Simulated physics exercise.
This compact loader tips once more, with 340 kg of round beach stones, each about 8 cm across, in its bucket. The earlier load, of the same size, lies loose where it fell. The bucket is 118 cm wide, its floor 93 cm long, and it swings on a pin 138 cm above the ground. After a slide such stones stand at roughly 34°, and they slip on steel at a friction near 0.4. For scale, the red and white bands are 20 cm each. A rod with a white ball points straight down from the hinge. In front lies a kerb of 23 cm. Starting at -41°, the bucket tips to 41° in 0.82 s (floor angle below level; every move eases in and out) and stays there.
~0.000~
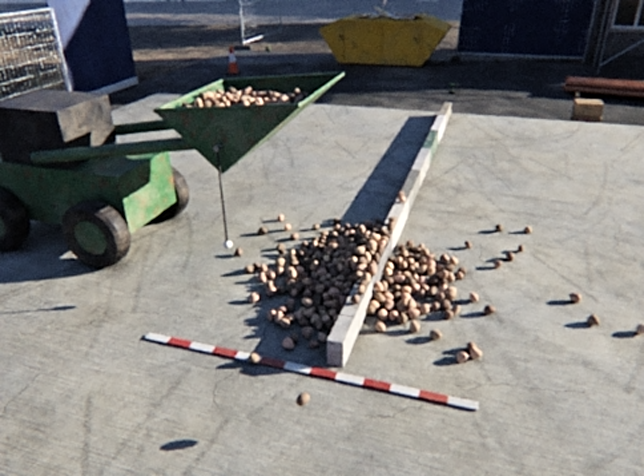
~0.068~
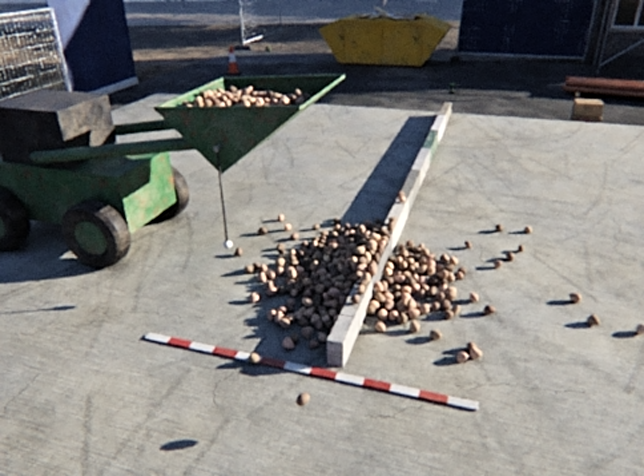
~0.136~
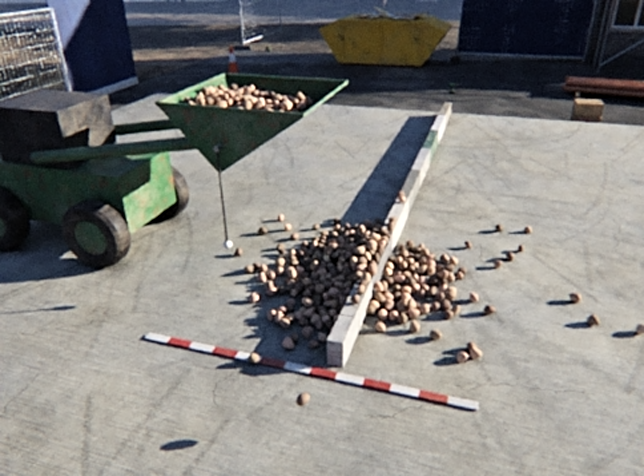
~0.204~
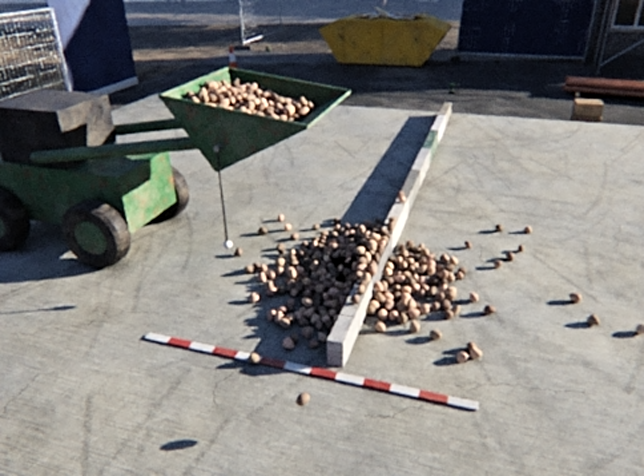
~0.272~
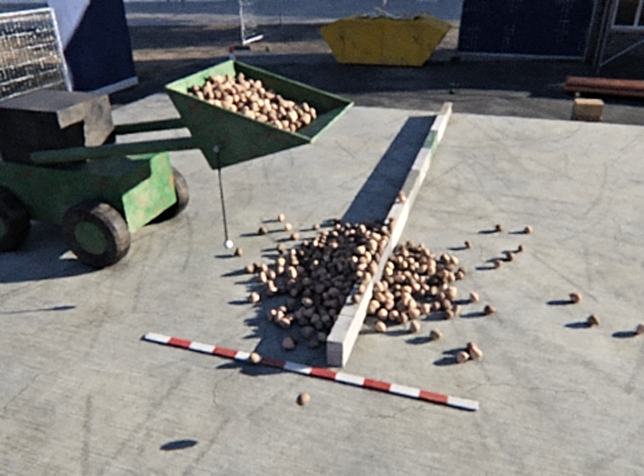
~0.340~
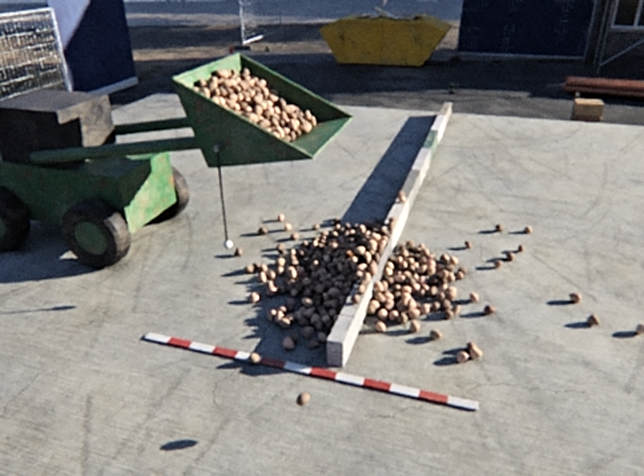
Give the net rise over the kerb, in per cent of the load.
Close to 18 parts in a hundred.
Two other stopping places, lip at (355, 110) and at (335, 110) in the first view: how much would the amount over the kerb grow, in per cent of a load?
First some 90, then 65 per cent.
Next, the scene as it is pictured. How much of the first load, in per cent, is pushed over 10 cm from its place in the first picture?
Roughly 15 per cent of them.
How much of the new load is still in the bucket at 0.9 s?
It holds some 80 per cent.
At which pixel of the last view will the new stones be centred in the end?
Their middle is at about (343, 259).
After 0.6 s the floor is at 29°; in per cent of one load, 100 in the bucket, 79 on this side of the kerb, 21 over the kerb; the foremost stones are at (541, 267).
After 0.9 s the floor is at 41°; in per cent of one load, 79 in the bucket, 100 on this side of the kerb, 21 over the kerb; the foremost stones are at (541, 267).
After 1.3 s the floor is at 41°; in per cent of one load, 13 in the bucket, 162 on this side of the kerb, 25 over the kerb; the foremost stones are at (541, 267).
After 3.9 s the floor is at 41°; in per cent of one load, 0 in the bucket, 161 on this side of the kerb, 39 over the kerb; the foremost stones are at (561, 293). Net gain over the kerb, 18.
